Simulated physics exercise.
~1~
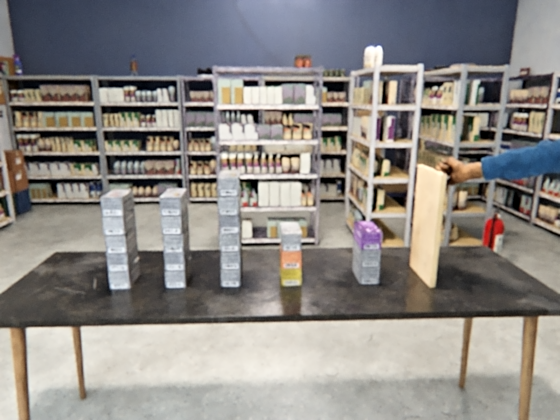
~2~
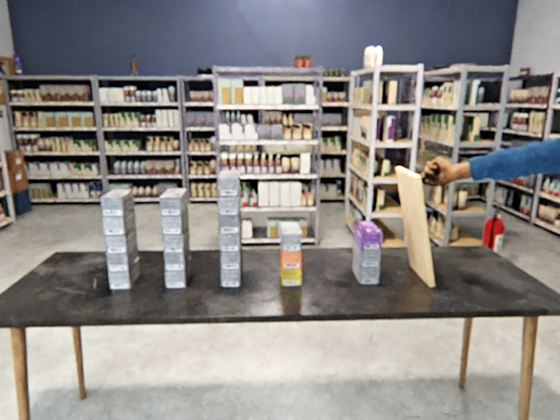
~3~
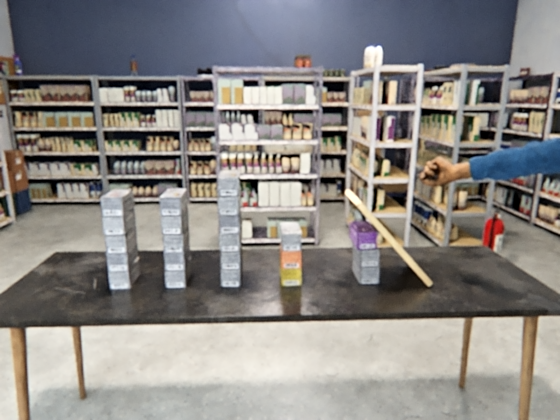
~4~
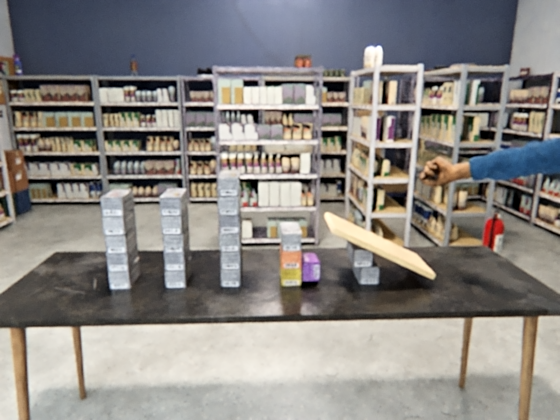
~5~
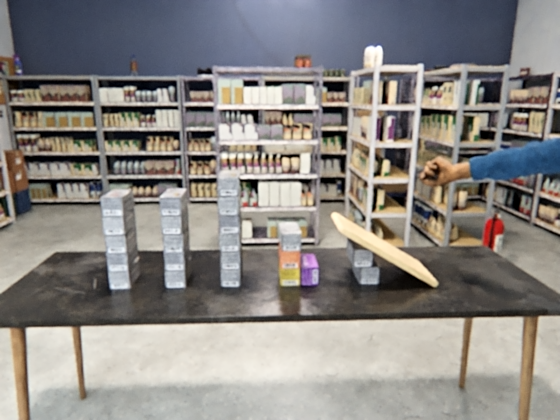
Hand tipping an upright board left onto a short stack, knocking its purple packet down beside the still-standing orange and yellow one.
